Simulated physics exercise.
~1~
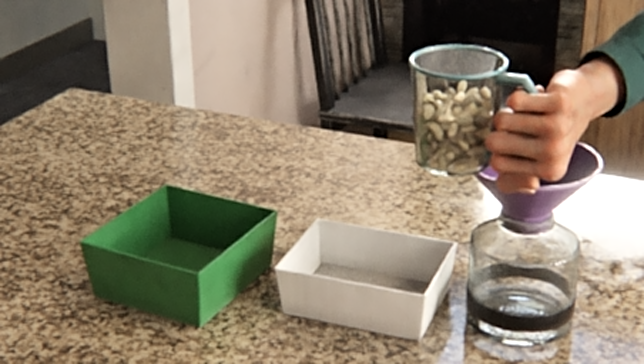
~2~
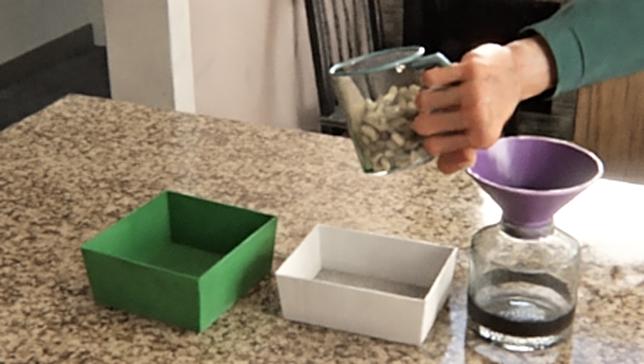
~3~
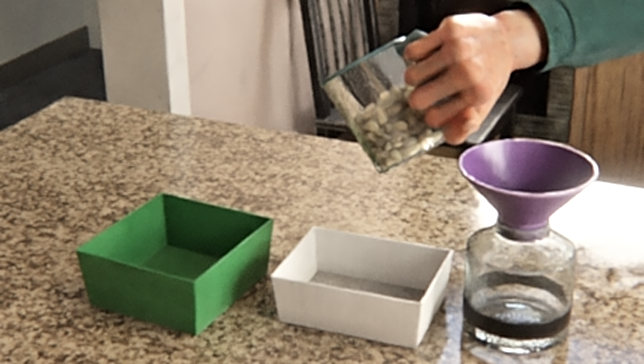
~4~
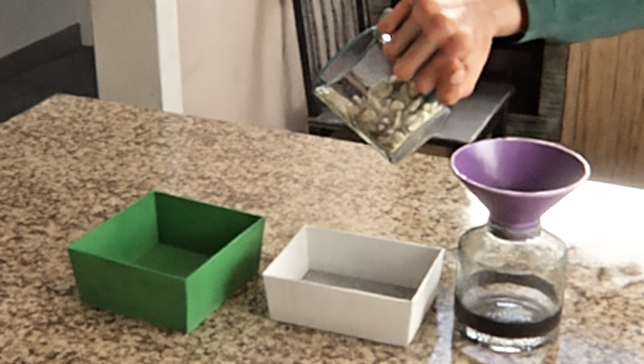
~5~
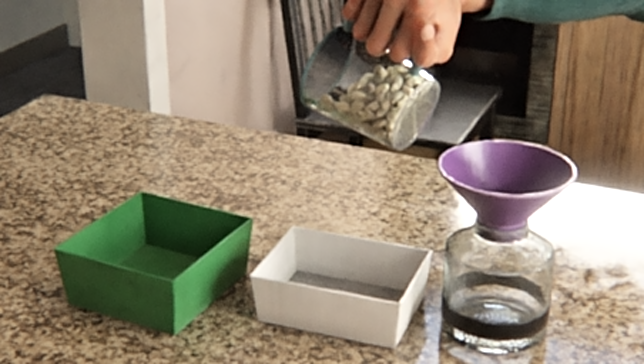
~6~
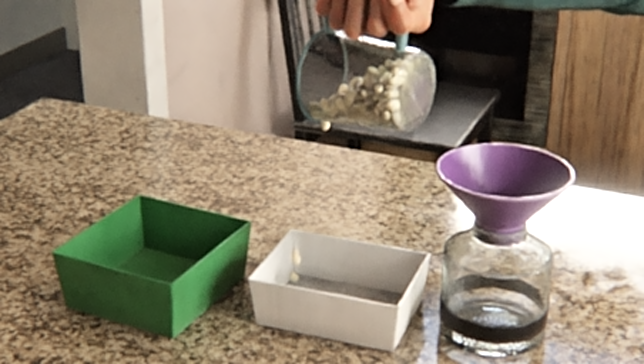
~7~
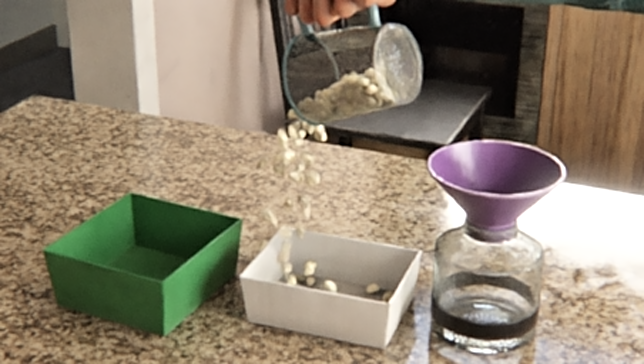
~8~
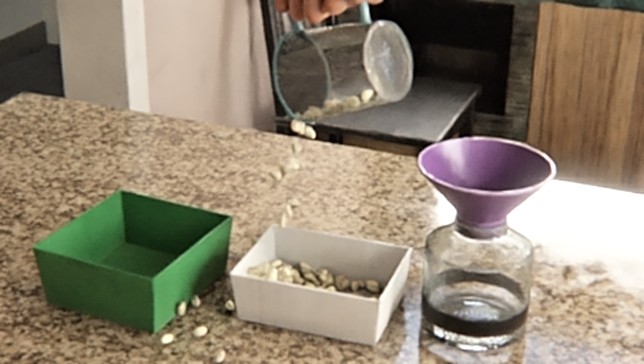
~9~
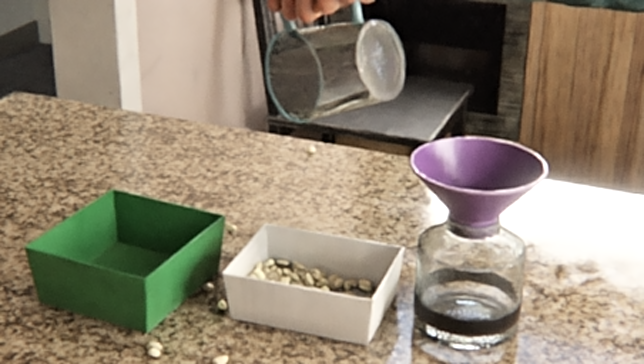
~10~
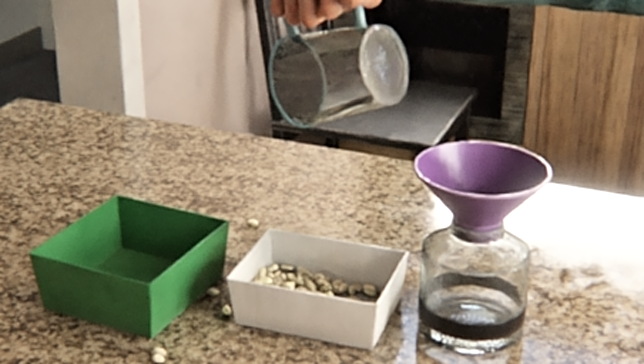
A clear cup full of white beans, held by a hand in a green sleeve, starts upright above a purple funnel set in a glass jar of dark liquid on a speckled counter. The hand carries it left, tilting it as it goes, until it hangs above and behind a white tin beside a green one. The cup tips onto its side and beans begin to slide out over its rim. They pour down in a stream into the white tin, while a few land on the counter near the green tin. The cup ends empty, still held tipped, with most beans resting in the white tin.
